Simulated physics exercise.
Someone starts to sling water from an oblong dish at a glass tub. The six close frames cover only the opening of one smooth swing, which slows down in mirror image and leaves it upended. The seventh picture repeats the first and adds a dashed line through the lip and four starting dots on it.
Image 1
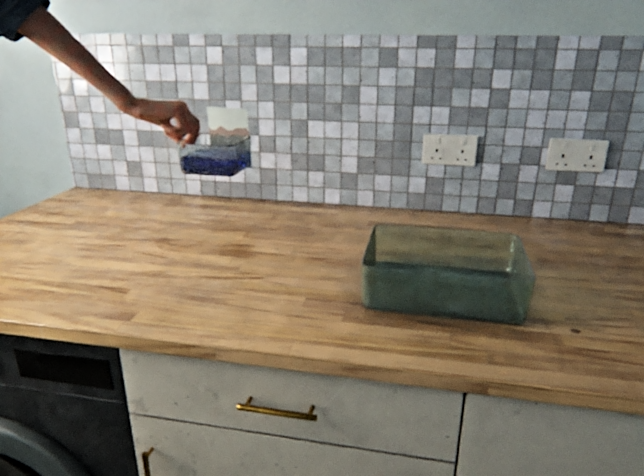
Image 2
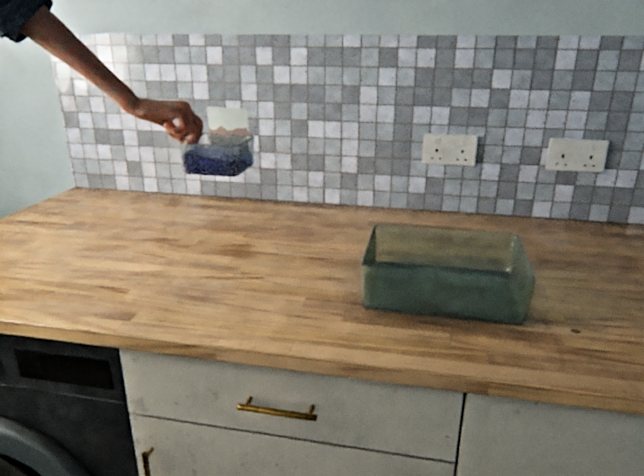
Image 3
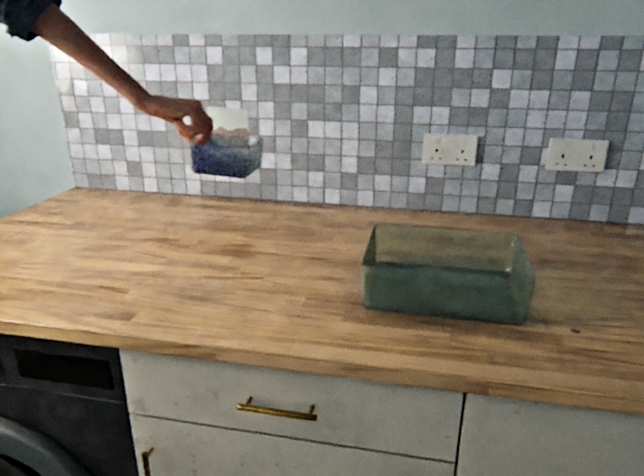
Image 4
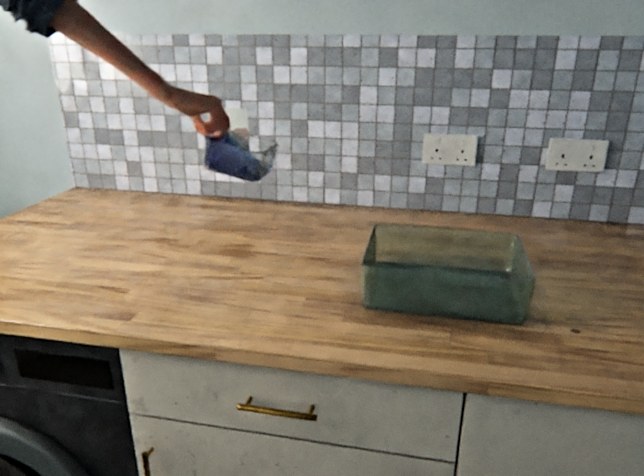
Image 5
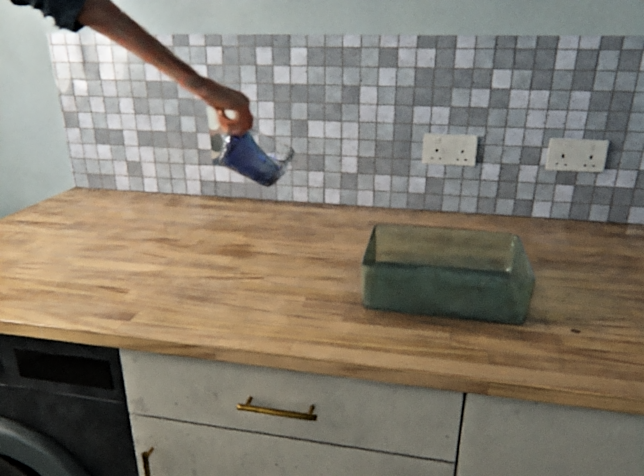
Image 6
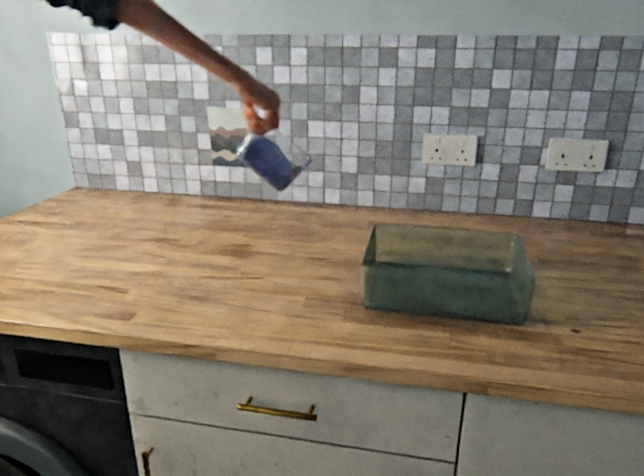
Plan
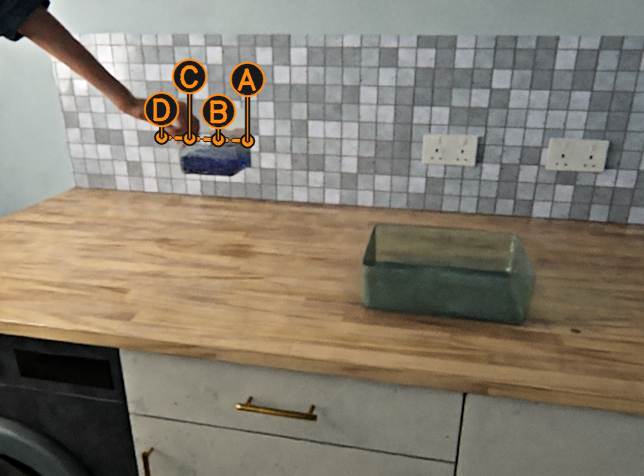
At the start, a hand at the left holds a small clear dish of blue water upright above a wooden counter, where a greenish glass tub sits still. The arm moves the dish to the right, then tips it increasingly steeply, right side down, as the water shifts and comes over the rim.
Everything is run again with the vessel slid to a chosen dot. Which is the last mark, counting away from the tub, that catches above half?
Choose B.
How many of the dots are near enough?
Two.
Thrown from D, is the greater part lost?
Yes, it does.
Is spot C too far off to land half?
Yes, that goes wrong.
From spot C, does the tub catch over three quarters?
No, it does not.
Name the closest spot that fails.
It is C.
In orange, A at (247, 141); B at (218, 139); C at (189, 138); D at (161, 137).
Choosing A, about 74 % lands in the tub, 13 % falls short and 13 % goes beside or beyond.
Choosing B, about 67 % lands in the tub, 21 % falls short and 12 % goes beside or beyond.
Choosing C, about 36 % lands in the tub, 56 % falls short and 8 % goes beside or beyond.
Choosing D, about 6 % lands in the tub, 91 % falls short and 3 % goes beside or beyond.
